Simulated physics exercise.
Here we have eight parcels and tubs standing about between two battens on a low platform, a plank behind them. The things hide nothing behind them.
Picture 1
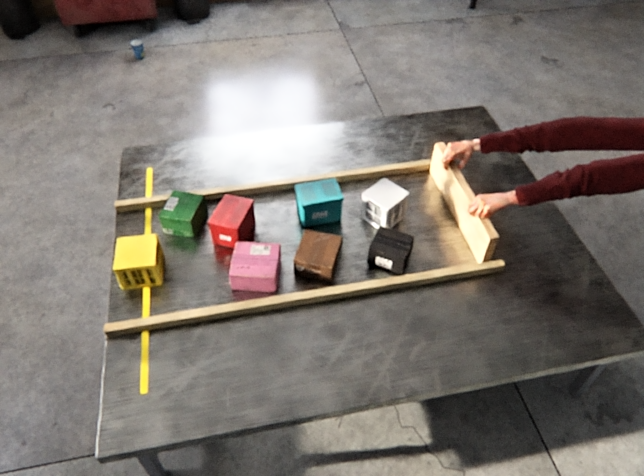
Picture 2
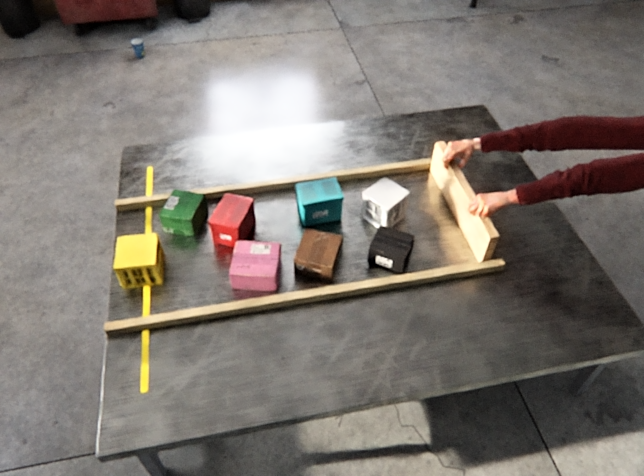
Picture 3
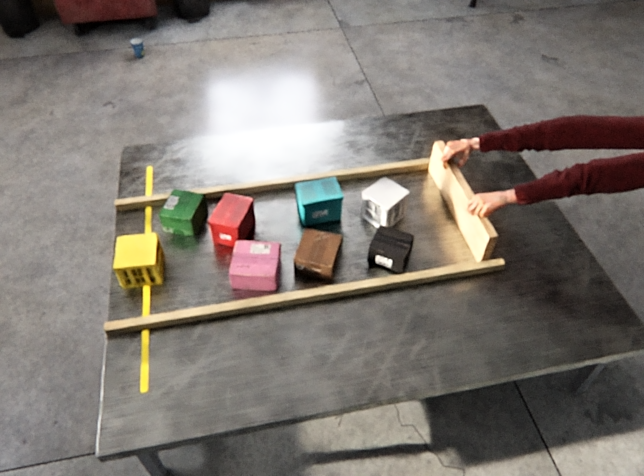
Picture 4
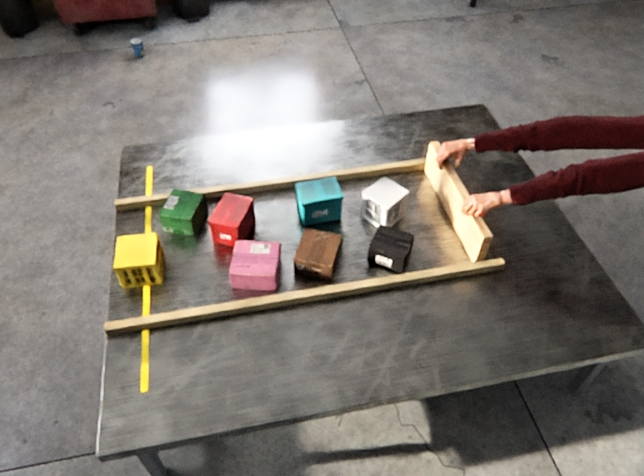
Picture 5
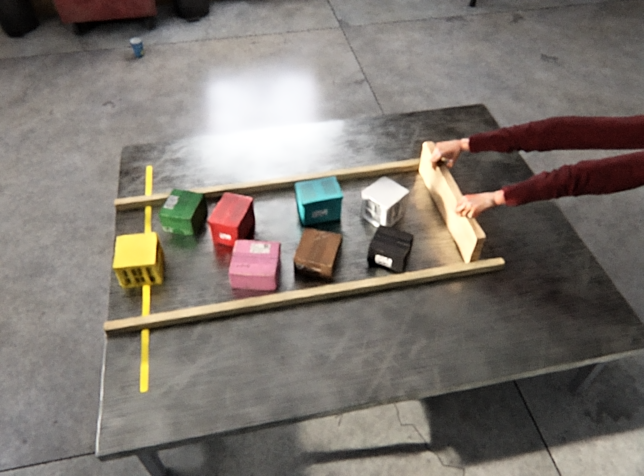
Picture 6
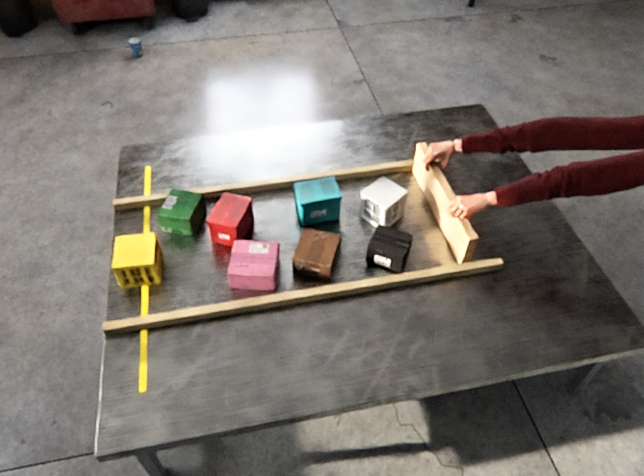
In this clip, eight colored boxes stand between two wooden strips on a dark tabletop, a yellow one over a yellow tape line at left, while two hands slide a plank slightly leftward and the boxes stay practically still.
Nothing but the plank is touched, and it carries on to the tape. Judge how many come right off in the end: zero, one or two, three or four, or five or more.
You'd find the ones that came down come in at more than four here.
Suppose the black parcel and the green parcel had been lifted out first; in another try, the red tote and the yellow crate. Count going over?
First 4, then 4.
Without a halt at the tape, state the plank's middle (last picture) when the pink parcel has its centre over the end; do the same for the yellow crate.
The middle is at (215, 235) when it's the pink parcel, and at (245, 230) when it's the yellow crate.
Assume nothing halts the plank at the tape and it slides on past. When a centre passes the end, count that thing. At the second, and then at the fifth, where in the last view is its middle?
At (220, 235) for the second, at (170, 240) for the fifth.
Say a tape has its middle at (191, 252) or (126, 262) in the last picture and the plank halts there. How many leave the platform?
The counts: 4 and 8.
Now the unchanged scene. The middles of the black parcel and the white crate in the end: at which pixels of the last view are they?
First (121, 301), then (124, 234).
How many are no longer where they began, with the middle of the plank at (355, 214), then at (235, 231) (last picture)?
First 4, after that 8.
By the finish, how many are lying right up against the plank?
The count comes out at 2.
A little later, none off yet; yellow crate at rest near (139, 260); green parcel at rest near (183, 212); red tote at rest near (232, 221).
Next, none off yet; yellow crate shifted about its own width near (110, 261); green parcel shifted about its own width near (142, 215); red tote shifted well along near (159, 242).
When it is over, the number that fall off is five or more; down, turquoise tote, brown parcel, pink parcel, red tote, green parcel and yellow crate.
